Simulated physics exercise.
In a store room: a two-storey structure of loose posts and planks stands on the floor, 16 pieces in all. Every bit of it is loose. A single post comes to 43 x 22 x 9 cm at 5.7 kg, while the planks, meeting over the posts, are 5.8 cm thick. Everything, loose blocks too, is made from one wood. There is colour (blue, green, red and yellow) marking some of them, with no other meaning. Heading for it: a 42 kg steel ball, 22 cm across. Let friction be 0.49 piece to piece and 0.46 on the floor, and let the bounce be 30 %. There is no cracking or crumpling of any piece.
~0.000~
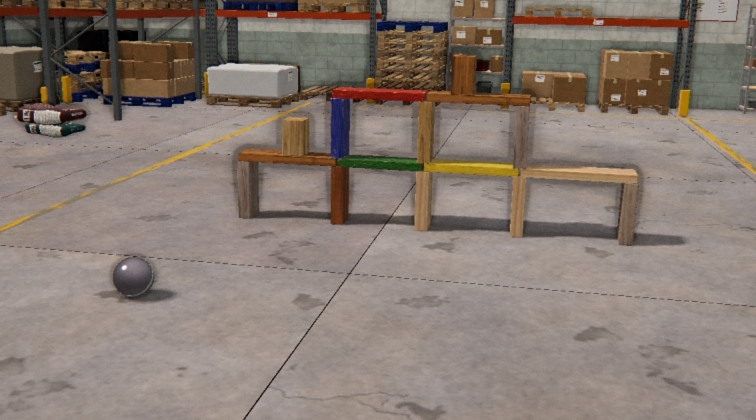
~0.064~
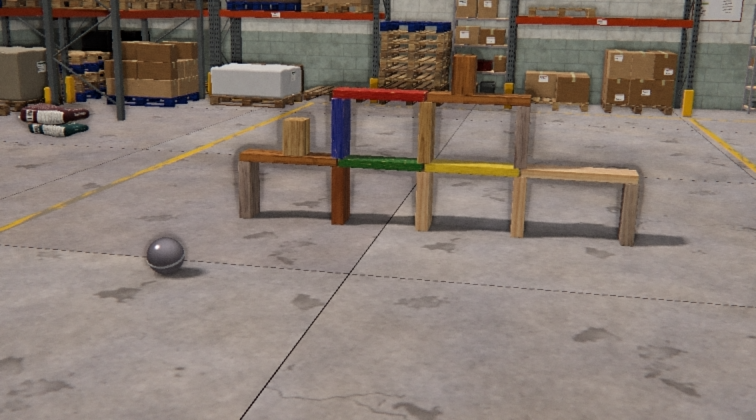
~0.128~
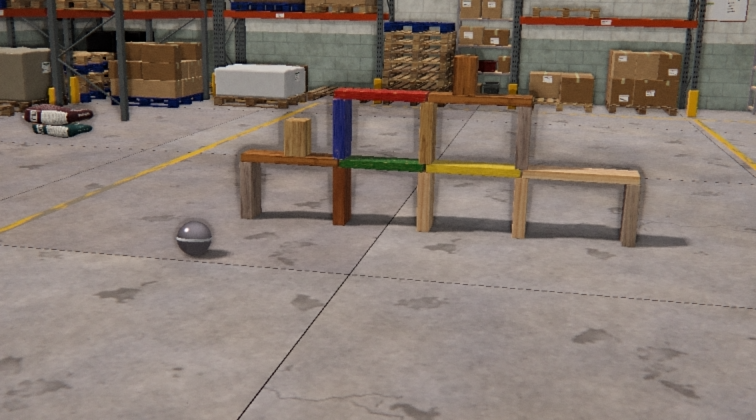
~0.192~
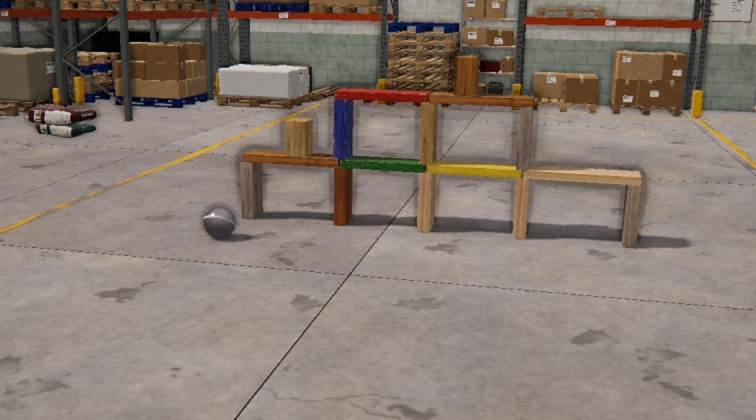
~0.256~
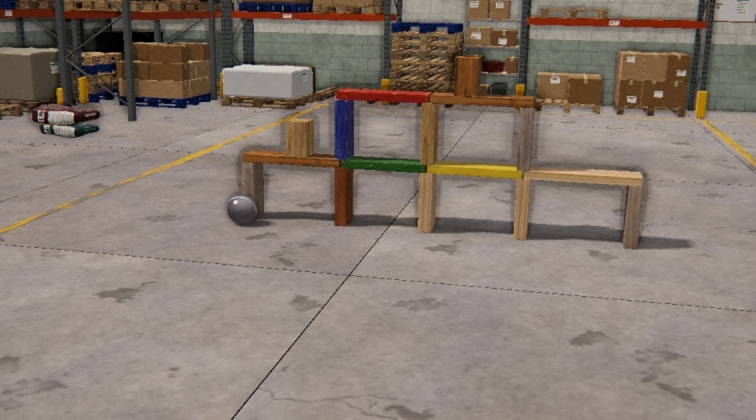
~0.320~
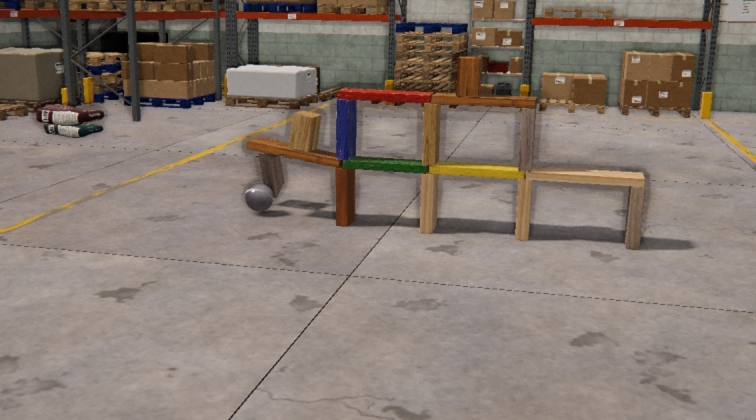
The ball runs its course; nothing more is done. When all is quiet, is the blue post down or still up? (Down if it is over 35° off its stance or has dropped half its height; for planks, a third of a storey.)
That blue post is still up.
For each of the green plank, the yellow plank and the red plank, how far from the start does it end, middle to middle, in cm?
Displacements: Green = 0, yellow = 0, red = 0 (cm).
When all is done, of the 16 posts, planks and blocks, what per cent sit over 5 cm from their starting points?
That makes 20 percent.
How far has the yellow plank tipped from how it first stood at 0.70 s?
Roughly 0°.
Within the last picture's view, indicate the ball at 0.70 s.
Look close to (326, 160).
After 0.70 s, ball still moving; 3 of the 16 pieces down; blue post unmoved.
At rest (3.2 s), ball rolling away; 3 of the 16 pieces down; blue post unmoved; red plank unmoved; green plank unmoved. As the last picture would show them, middles, blue post near (345, 127), red plank near (385, 96).
